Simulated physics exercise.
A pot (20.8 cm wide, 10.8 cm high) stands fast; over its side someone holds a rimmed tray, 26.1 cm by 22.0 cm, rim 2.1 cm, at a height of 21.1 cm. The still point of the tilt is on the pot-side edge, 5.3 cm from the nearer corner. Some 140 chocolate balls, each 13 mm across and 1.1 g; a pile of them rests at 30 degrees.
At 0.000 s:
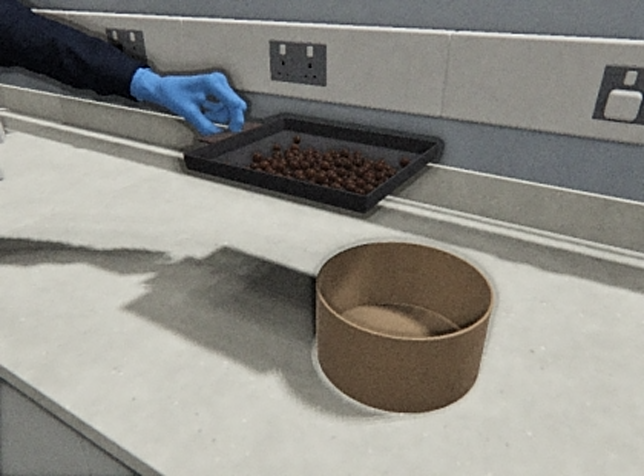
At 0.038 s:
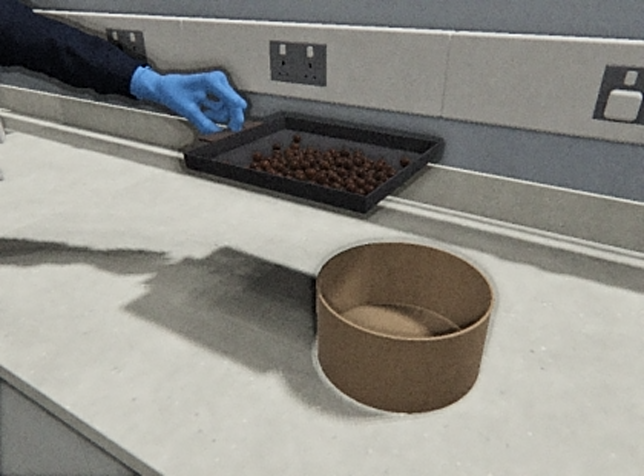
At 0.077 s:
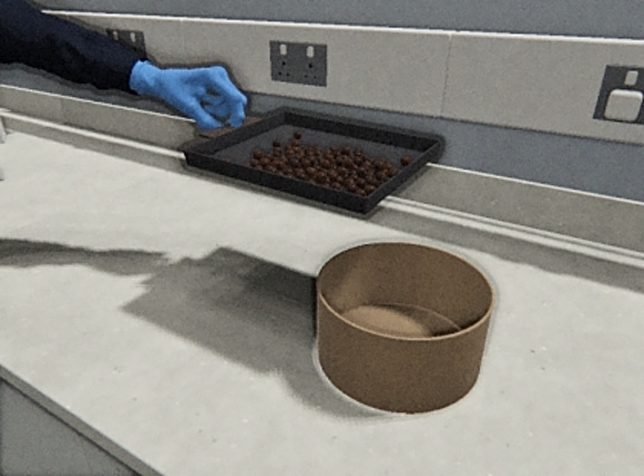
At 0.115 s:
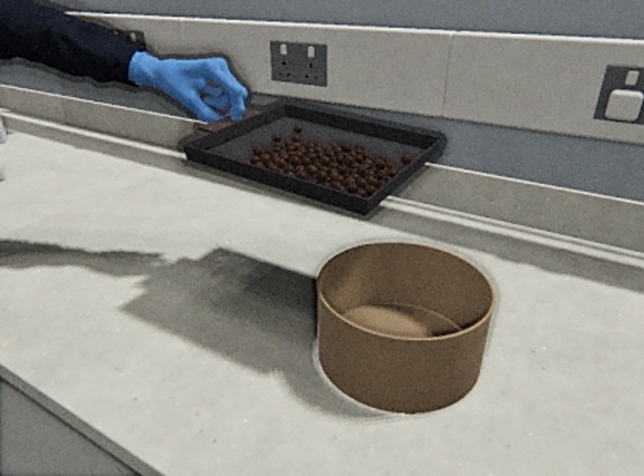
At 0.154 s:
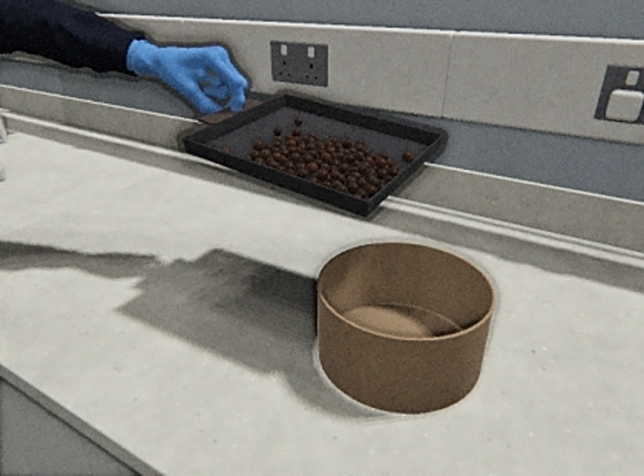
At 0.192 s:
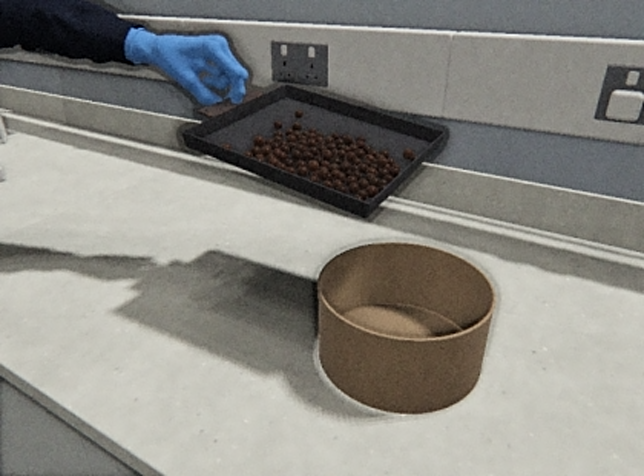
On a pale speckled worktop against a grey wall with power sockets, seen from slightly above by a still camera, the scene is evenly lit. An open round brown pot stands at front right, while a blue-gloved hand in a dark sleeve holds a black rimmed tray of dark brown balls behind it. The hand tilts the tray slightly, lowering its right front corner, while the pot stays still.
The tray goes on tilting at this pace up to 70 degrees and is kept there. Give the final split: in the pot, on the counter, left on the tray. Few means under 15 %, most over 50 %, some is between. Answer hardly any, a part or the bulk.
In the pot: Hardly any; on the counter: Hardly any; left on the tray: The bulk.
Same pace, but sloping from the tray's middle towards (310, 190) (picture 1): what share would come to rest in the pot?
Some 5 per cent.
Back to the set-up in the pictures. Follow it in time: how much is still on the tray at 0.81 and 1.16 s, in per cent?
In turn: 100, 90.
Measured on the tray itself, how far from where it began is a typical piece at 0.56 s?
Roughly 1 cm.
After 0.56 s, tilt 39 degrees; the tray holds 100 %, the pot 0 %.
After 0.81 s, tilt 59 degrees; the tray holds 100 %, the pot 0 %.
After 1.16 s, tilt 70 degrees; the tray holds 90 %, the pot 5 %.
By 1.9 s all is still; pot 10 %, counter 0 %, tray 90 %.
